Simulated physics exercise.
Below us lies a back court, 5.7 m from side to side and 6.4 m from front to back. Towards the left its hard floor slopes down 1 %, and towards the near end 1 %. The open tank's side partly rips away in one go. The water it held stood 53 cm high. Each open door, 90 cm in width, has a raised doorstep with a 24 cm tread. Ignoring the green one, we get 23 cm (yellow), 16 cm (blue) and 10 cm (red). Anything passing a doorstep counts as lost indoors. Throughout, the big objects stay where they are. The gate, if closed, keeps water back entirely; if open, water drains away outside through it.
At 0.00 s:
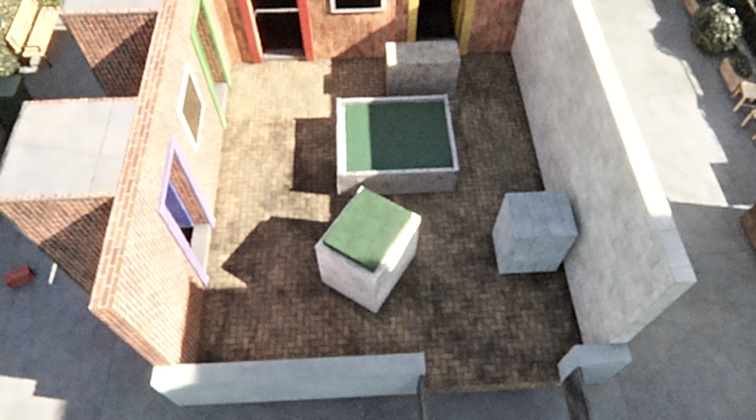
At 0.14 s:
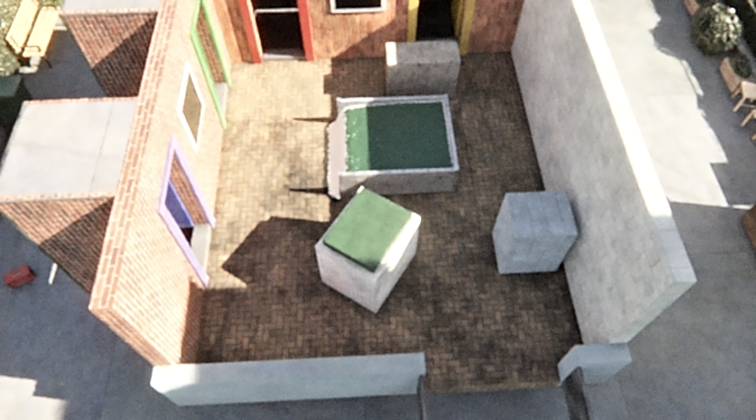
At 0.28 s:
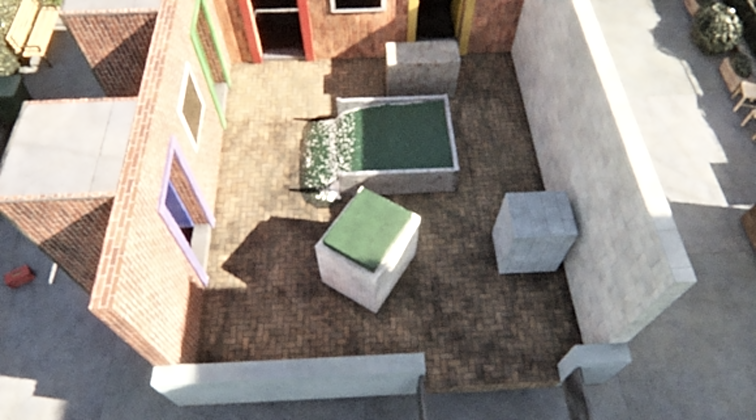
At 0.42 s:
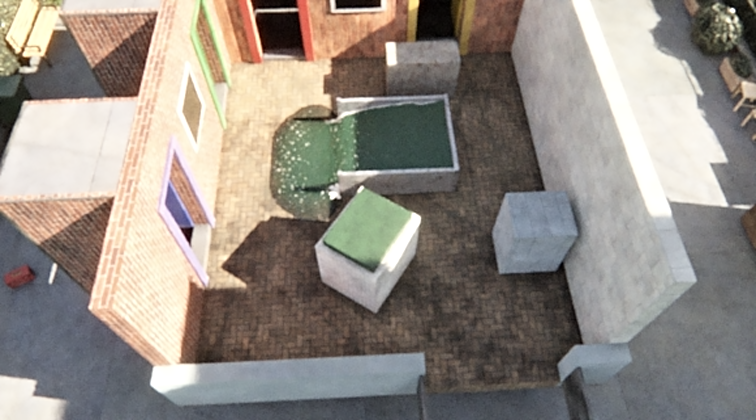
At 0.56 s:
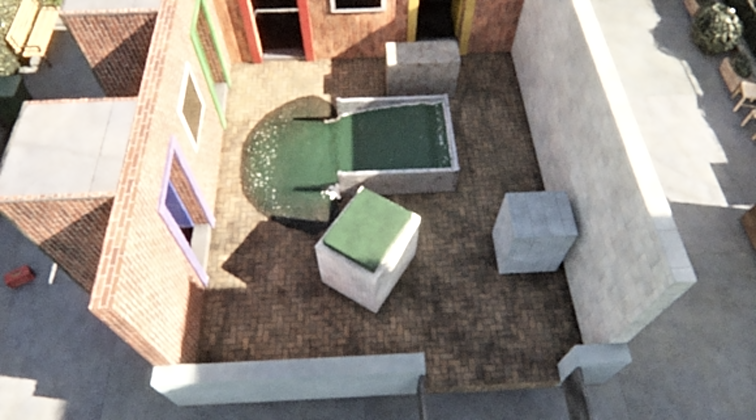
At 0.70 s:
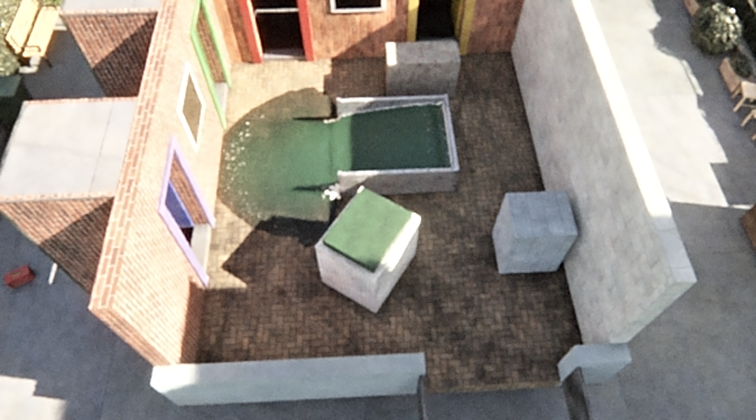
At first, dark green water sits still in an open rectangular tank in a walled, brick-paved courtyard. Then the tank's left side breaks away and water pours out through the gap in a foamy rush. It spreads leftward across the paving in a widening, rounded sheet, while the nearby blocks stay put.
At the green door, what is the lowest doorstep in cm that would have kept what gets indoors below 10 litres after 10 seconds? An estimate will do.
Somewhere near 16 cm.
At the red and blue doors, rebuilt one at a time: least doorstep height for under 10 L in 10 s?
Some 12.0 cm for red, some 13.5 cm for blue.
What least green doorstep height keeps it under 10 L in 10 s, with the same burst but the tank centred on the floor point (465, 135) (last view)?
At least roughly 18 cm high.
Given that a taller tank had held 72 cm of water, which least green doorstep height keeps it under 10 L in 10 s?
I'd go with near 23 cm then.
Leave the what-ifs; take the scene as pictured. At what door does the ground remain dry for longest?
Last: Yellow.
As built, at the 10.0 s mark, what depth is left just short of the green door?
About 4.0 centimetres deep.
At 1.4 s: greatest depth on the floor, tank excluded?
33 cm.
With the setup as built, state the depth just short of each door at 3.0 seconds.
Door by door in centimetres - yellow 0, blue 14, red 14, green 16.
After 1.4 s water covers 25 % of the floor, deepest (33 cm) near (230, 168); 17 cm at the green door, 0 litres in over its 15 cm doorstep.
After 3.0 s water covers 40 % of the floor, deepest (28 cm) near (194, 383); 16 cm at the green door, 13 litres in over its 15 cm doorstep.
After 10.0 s water covers 95 % of the floor, deepest (11 cm) near (194, 383); 4 cm at the green door, 16 litres in over its 15 cm doorstep.
At the green door as built, the water arrived by 1.0 s and peaked near 20 cm at 2.0 s.
With a doorstep of 13 cm, 30 litres would have come in within the 10 s; with 20.5 cm, 1 litre. So under 10 litres takes about 16 cm.
